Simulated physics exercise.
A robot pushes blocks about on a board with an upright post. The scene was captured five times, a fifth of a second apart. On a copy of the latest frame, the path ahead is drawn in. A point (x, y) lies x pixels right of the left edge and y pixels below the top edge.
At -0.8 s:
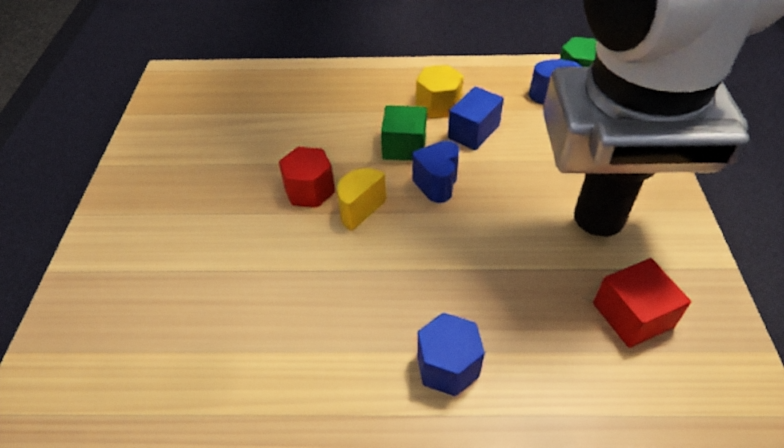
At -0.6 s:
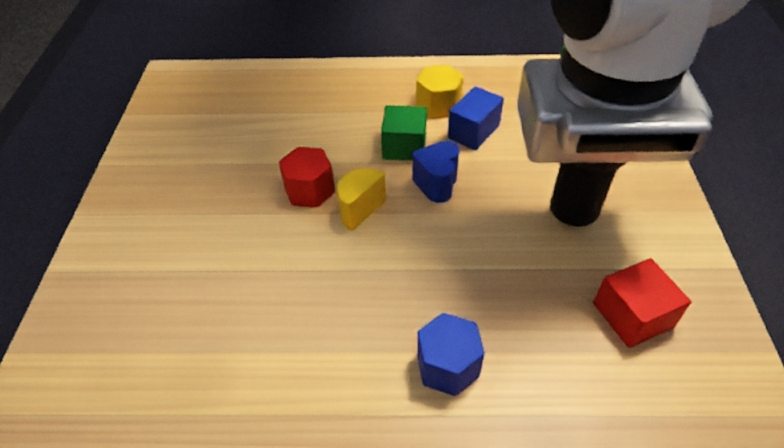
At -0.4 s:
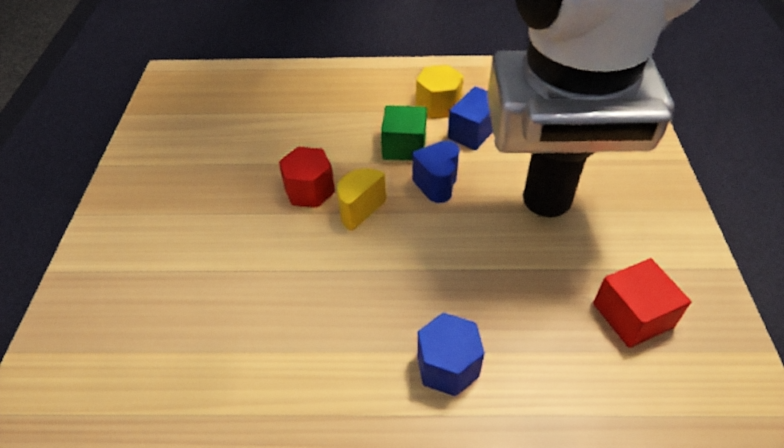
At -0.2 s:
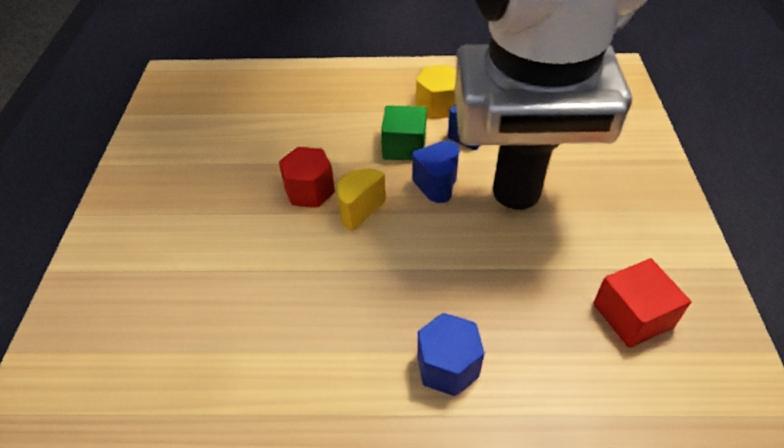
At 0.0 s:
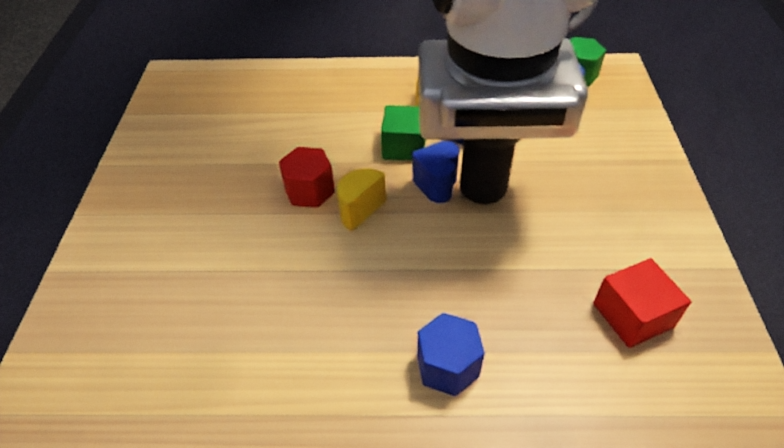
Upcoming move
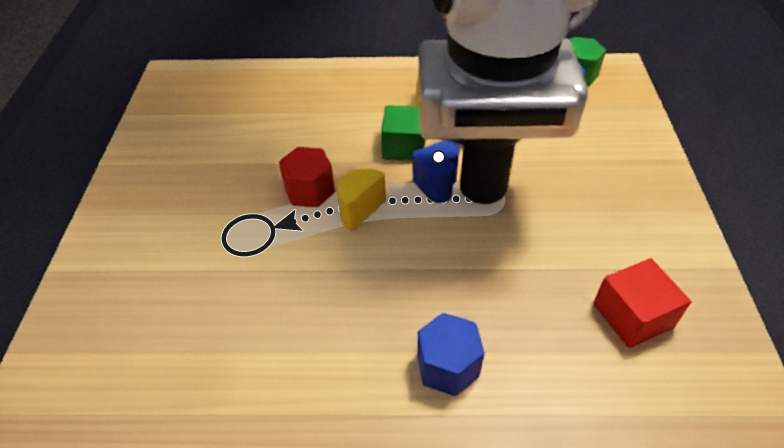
A robot arm with a black post moved steadily left across a wooden board, passing in front of a blue block and nearing another blue one, while the colorful blocks all stayed still.
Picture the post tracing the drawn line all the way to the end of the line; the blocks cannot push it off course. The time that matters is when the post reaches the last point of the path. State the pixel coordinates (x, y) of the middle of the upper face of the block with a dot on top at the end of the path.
Answer: (386, 146).
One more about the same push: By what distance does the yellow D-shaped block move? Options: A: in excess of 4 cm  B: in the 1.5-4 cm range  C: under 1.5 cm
(A)
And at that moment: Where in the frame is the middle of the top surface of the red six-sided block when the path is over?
Its top middle: (280, 159).
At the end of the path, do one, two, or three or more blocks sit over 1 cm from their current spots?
Three or more blocks.
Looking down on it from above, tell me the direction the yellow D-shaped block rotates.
It turns counter-clockwise.
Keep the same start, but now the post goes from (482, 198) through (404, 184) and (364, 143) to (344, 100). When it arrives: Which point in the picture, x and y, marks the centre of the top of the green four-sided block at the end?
I'd guess (404, 104).
Drawn move, from (482, 198) via (365, 204), ending at (249, 235); the dot is on the blue heart-shaped block.
The first path, step by step. One third of the way, post (402, 190); yellow D-shaped block (351, 183); blue heart-shaped block (392, 146), turned 65° clockwise.
Two thirds of the way, post (323, 203); red six-sided block (280, 159), turned 35° clockwise; yellow D-shaped block (280, 193), turned 40° anticlockwise; green four-sided block (403, 117); blue heart-shaped block (386, 146), turned 80° clockwise.
At the end, post (245, 225); red six-sided block (280, 159), turned 35° clockwise; yellow D-shaped block (199, 216), turned 50° anticlockwise; green four-sided block (403, 117); blue heart-shaped block (386, 146), turned 80° clockwise.
